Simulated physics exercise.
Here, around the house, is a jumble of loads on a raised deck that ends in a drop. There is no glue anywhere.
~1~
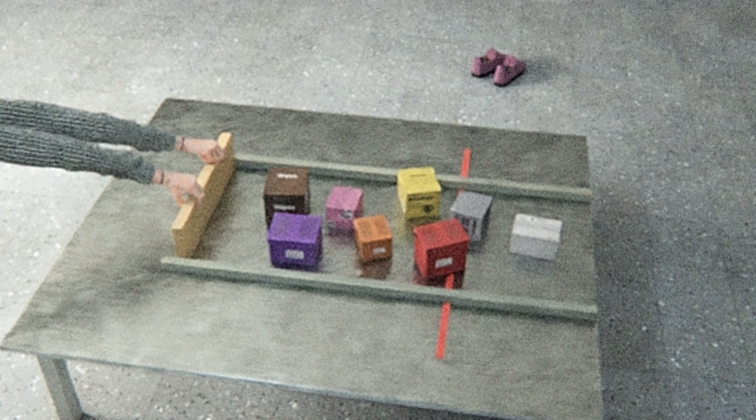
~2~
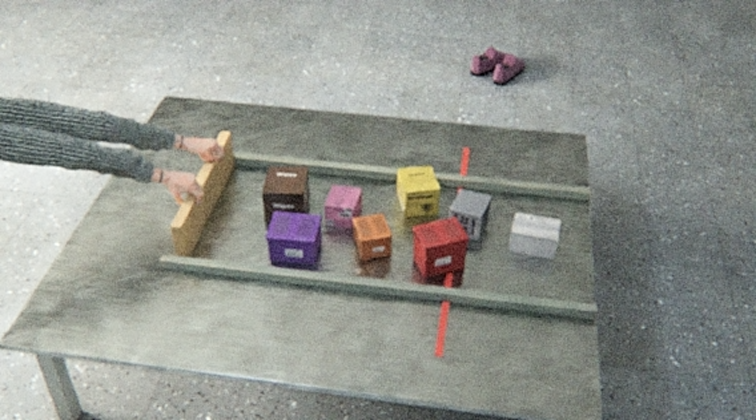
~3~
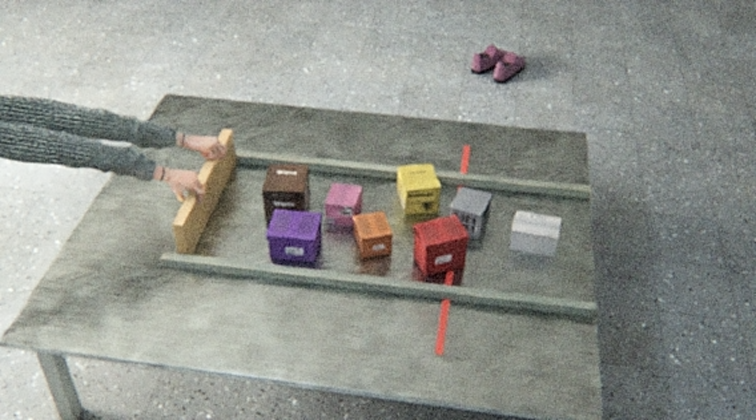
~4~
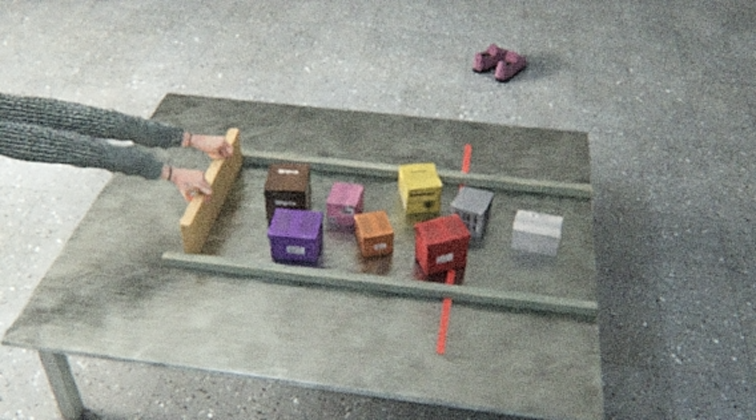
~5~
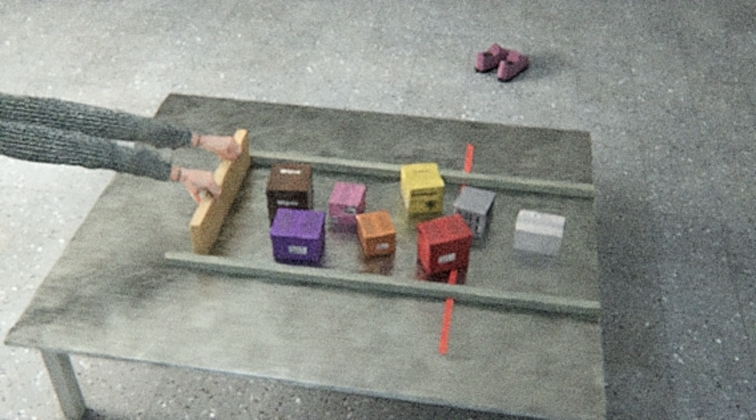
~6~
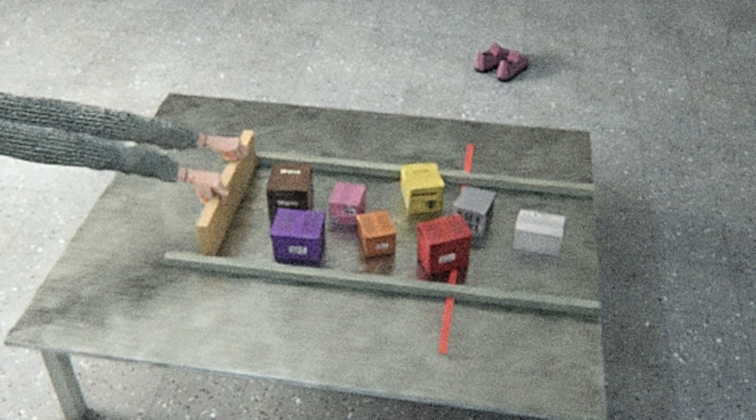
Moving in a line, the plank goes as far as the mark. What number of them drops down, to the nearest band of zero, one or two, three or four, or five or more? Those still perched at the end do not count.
Nearest band: Zero.
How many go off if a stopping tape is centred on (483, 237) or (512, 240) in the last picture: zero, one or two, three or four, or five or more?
For the first place just one or two, for the second three to four.
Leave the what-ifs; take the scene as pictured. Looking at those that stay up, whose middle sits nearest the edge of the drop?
The white parcel, that one.
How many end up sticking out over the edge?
1, I think.
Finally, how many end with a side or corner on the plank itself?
It's 3 of them.
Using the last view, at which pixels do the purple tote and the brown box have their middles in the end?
The purple tote ends up near (479, 256), and the brown box near (481, 213).
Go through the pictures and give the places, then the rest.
The first picture shows white parcel (536, 237); grey crate (471, 215); red tote (440, 250); plank (206, 195); tape (456, 239).
The second picture shows grey crate (470, 214); pink parcel (344, 207).
The third picture shows red tote (440, 247); orange tote (373, 235).
The fourth picture shows white parcel (537, 233); brown box (288, 191).
The fifth picture shows grey crate (474, 211); purple tote (299, 236).
The sixth picture shows white parcel (539, 233); grey crate (474, 211); red tote (444, 246); plank (229, 192); tape (459, 234).
Soon after, none off yet; white parcel at rest near (539, 233); grey crate at rest near (474, 211); red tote at rest near (444, 246).
Then, none off yet; white parcel at rest near (539, 233); grey crate at rest near (474, 211); red tote moved about its own width near (482, 253).
At rest, the number that fall off is zero.
